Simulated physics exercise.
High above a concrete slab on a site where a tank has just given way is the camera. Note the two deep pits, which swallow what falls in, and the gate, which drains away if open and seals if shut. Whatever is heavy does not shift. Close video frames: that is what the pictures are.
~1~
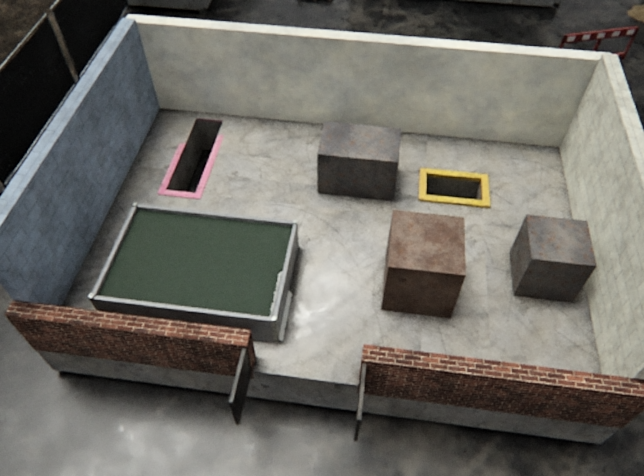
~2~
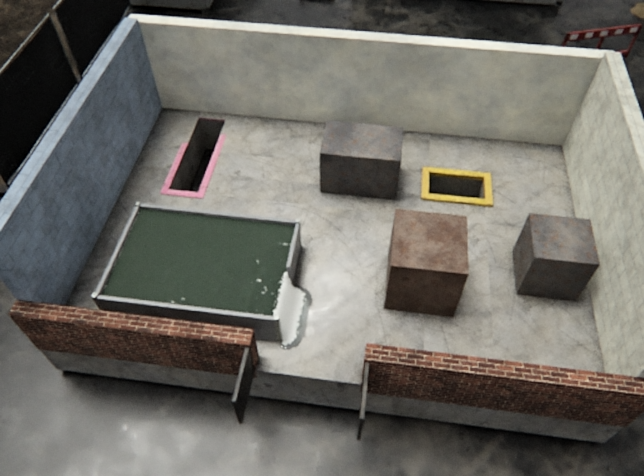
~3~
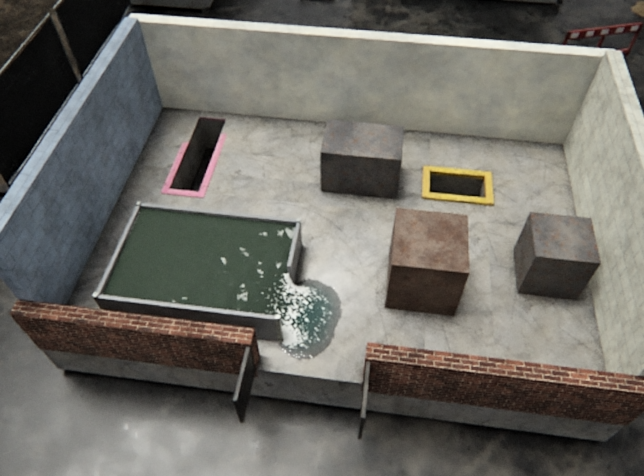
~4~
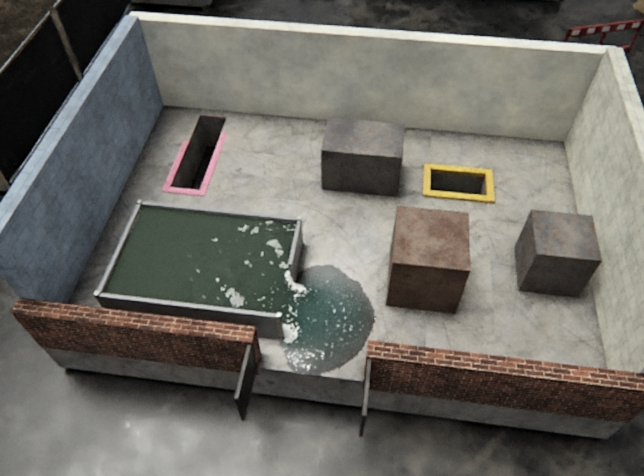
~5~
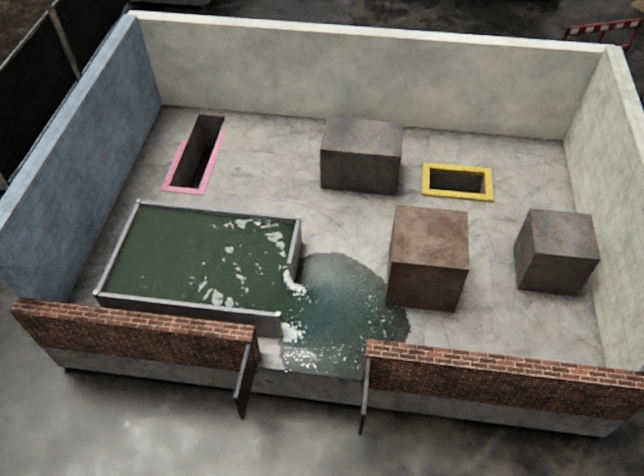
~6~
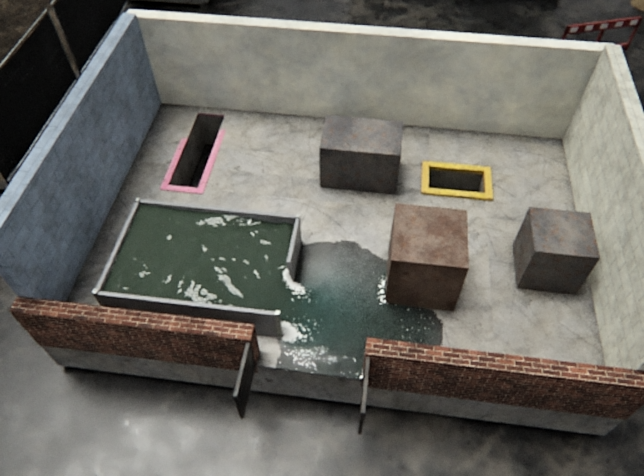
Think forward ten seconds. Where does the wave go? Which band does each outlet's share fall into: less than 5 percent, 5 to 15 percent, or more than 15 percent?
One by one: The gate accounts for a substantial part - beyond fifteen per cent. The yellow pit accounts for a negligible part - below five per cent. The pink pit accounts for a negligible part - below five per cent.
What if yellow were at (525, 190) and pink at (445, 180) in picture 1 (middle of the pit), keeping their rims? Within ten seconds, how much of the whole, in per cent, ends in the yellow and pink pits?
Yellow: 4 %; pink: 10 %.
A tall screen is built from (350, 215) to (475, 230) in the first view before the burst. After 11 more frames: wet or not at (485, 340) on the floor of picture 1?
Finding: Waterlogged.
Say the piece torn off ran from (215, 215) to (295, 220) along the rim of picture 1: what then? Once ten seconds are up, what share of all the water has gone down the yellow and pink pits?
Estimates in per cent: Yellow 2, pink 30.
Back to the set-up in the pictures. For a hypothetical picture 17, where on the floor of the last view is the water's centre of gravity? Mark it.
At about (273, 287).
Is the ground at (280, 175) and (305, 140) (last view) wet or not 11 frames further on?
Untouched, untouched.
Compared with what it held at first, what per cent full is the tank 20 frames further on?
Estimate: Some 54 %.
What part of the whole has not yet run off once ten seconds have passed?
Near 80 in a hundred.
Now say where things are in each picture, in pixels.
In the first frame, still water in the tank at (200, 261).
In the second frame, the front is at a hidden place, out from the gap at (282, 306).
In the third frame, the front is at (333, 301), out from the gap at (284, 307).
In the fourth frame, the front is at (367, 327), out from the gap at (285, 305).
In the fifth frame, water pours out at (284, 304) and has run to (403, 331).
In the sixth frame, water pours out at (283, 302) and has run to (435, 341).
A moment on, water covers 15 % of the floor; the gate 2 %, the yellow pit 0 %, the pink pit 0 %.
Next, water covers 25 % of the floor; the gate 5 %, the yellow pit 0 %, the pink pit 0 %.
Then, water covers 35 % of the floor; the gate 9 %, the yellow pit 0 %, the pink pit 0 %.
Later, water covers 60 % of the floor; the gate 14 %, the yellow pit 0 %, the pink pit 0 %.
In the end, water covers 85 % of the floor; the gate 18 %, the yellow pit 1 %, the pink pit 2 %.
